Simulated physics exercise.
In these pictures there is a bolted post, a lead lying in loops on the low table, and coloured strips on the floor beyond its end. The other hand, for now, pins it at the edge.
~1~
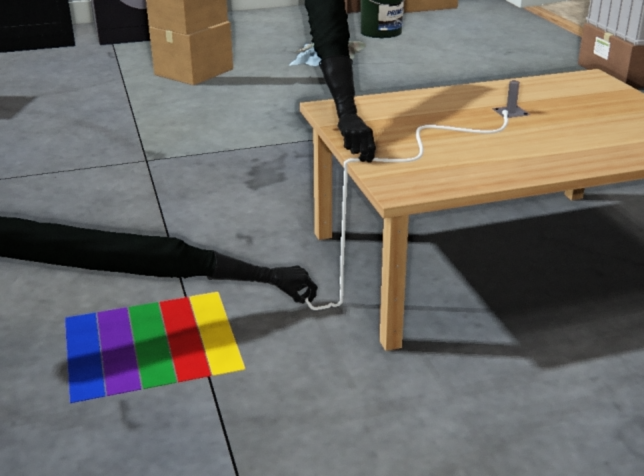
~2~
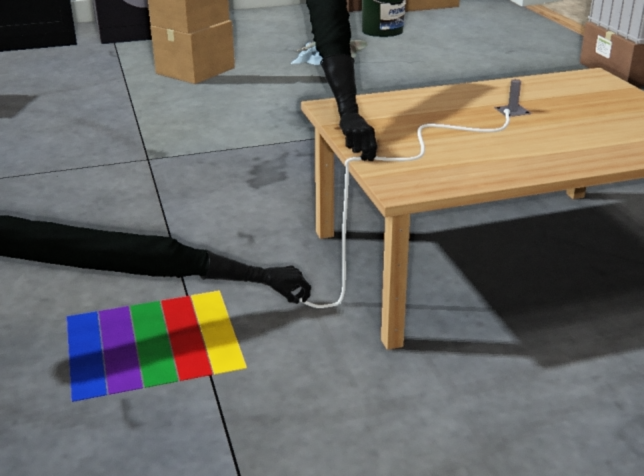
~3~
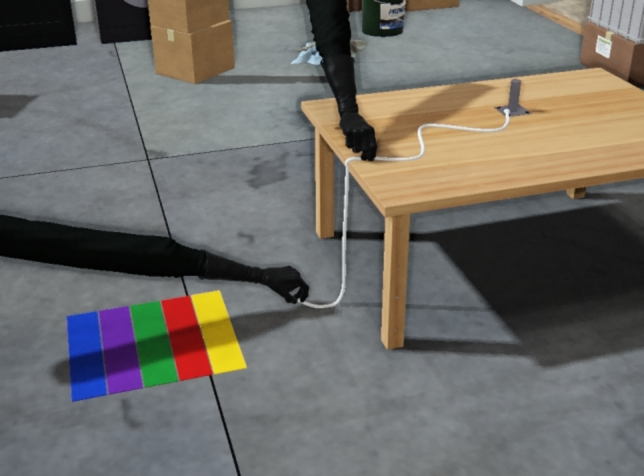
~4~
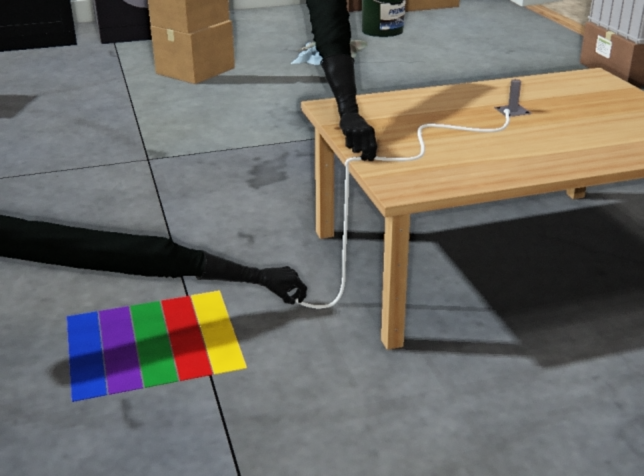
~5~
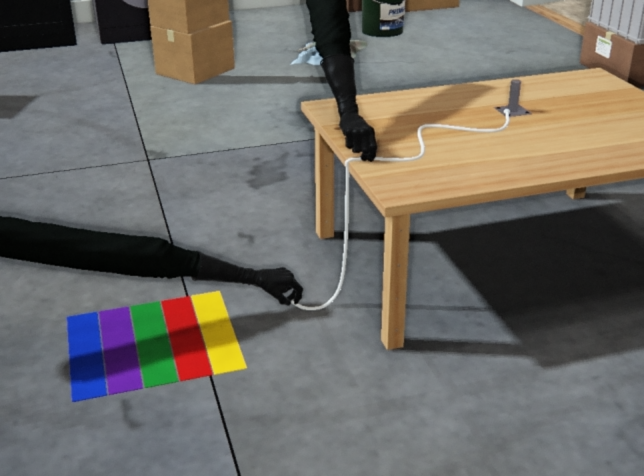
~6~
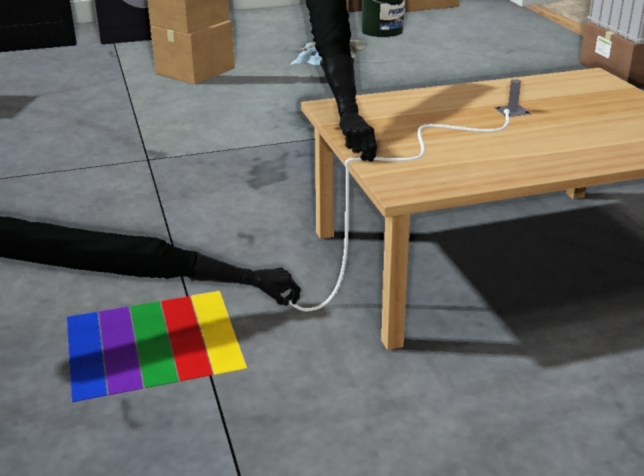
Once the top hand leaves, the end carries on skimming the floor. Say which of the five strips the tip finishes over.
Purple.
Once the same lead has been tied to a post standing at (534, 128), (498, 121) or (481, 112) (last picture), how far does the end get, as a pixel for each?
You'd find it around (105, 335), then (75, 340), and finally (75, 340).
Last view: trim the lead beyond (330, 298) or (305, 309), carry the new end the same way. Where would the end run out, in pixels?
Roughly (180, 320), (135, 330).
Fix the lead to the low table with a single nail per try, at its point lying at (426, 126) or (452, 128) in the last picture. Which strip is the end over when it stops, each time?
Strip colours by try: Green / green.
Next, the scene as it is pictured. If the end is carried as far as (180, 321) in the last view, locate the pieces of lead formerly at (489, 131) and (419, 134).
In order: (457, 124) and (387, 143).
Soon after, end near (180, 321); over red.
Then, end near (139, 329); over green.
At full stretch, end near (113, 333); over purple. The purple one.
